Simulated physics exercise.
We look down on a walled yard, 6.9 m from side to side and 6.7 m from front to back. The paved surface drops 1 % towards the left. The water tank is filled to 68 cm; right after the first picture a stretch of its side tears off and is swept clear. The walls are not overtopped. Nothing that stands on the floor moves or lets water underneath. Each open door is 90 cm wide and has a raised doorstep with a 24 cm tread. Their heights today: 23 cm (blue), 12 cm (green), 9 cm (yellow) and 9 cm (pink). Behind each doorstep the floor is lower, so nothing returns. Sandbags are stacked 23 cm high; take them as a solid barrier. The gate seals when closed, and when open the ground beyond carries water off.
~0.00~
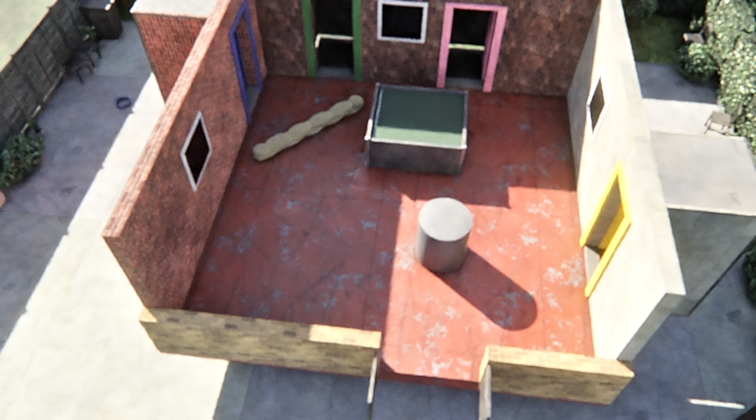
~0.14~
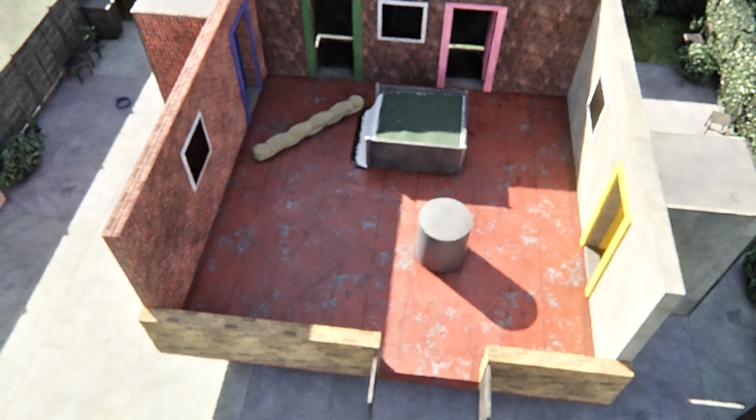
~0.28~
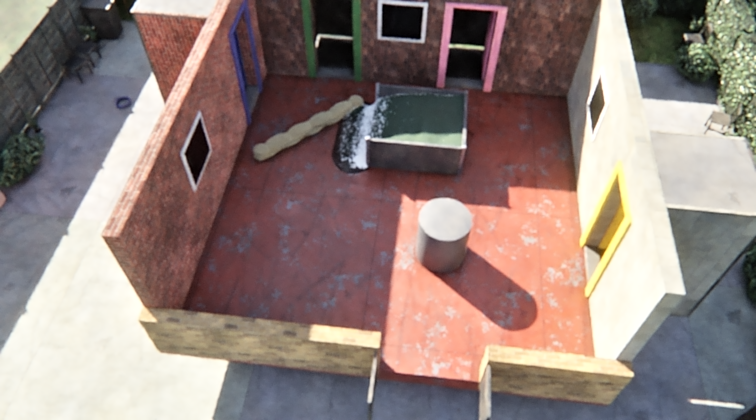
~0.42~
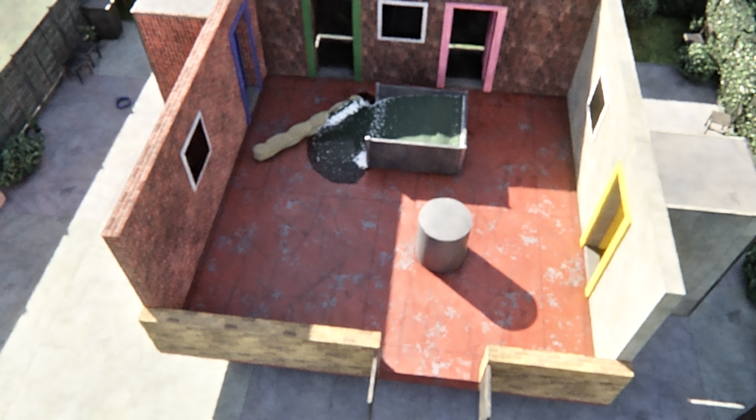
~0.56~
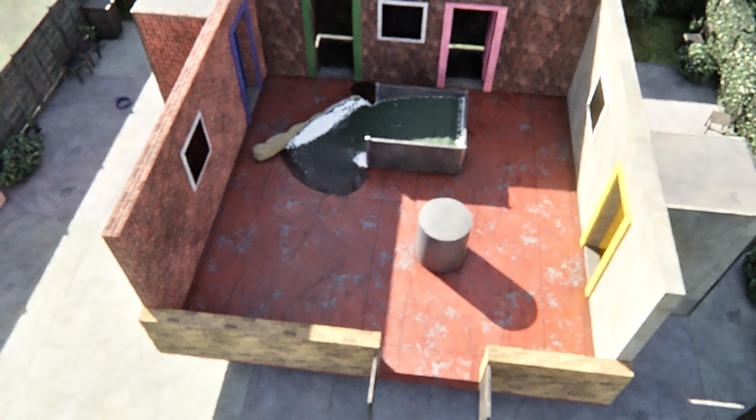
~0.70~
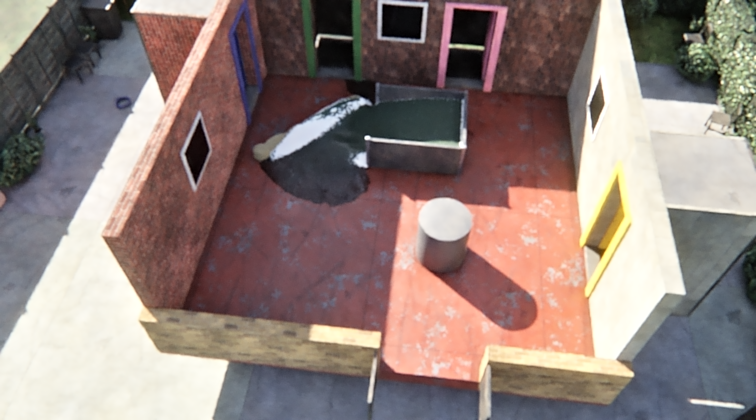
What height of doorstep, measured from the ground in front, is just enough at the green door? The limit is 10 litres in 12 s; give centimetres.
Some 5.5 cm above the ground.
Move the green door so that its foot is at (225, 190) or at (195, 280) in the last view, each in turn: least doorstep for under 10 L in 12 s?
About 27 and 17 cm.
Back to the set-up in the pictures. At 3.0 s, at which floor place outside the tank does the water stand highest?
At about (174, 333).
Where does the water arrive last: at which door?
It is the yellow one.
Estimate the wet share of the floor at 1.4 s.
Near 25 per cent is wet.
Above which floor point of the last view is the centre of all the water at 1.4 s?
Around (361, 144).
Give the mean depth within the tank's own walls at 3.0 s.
Some 12 cm.
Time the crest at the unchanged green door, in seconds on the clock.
At about 1.8 s.
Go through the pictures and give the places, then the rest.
In the first picture, still water, 68 cm deep, in the water tank at (419, 118); the green door at (333, 43) is dry.
In the second picture, water pours out at (374, 128) and has run 0.3 m, to (356, 162); about 9 cm deep outside, 68 cm at the back.
In the third picture, the gap is at (374, 130), the front 0.7 m out at (337, 159); the back of the water tank holds 68 cm.
In the fourth picture, water pours out at (374, 131) and has run 1.3 m, to (312, 139); about 12 cm deep outside, 64 cm at the back.
In the fifth picture, the gap is at (374, 132), the front 1.8 m out at (285, 154); the back of the water tank holds 57 cm.
In the sixth picture, the front is at (265, 163), 2.1 m from the gap at (374, 132); 4.0 m2 of floor is wet, 57 cm left at the back; the green door at (333, 43), 2.1 m from the gap, is still 0.4 m from the nearest water.
After 1.4 s water covers 25 % of the floor, deepest (40 cm) near (341, 124); 6 cm at the green door, 0 litres in over its 12 cm doorstep.
After 3.0 s water covers 35 % of the floor, deepest (39 cm) near (174, 333); 5 cm at the green door, 0 litres in over its 12 cm doorstep.
After 12.0 s water covers 95 % of the floor, deepest (8 cm) near (265, 79); 5 cm at the green door, 0 litres in over its 12 cm doorstep.
At the green door as built, the water arrived by 1.0 s and peaked near 9 cm at 1.8 s.
Run again over the same 12 s with other heights there, 15 litres in over 5 cm, 7 litres over 6 cm. The limit of 10 litres is kept from about 5.5 cm up.
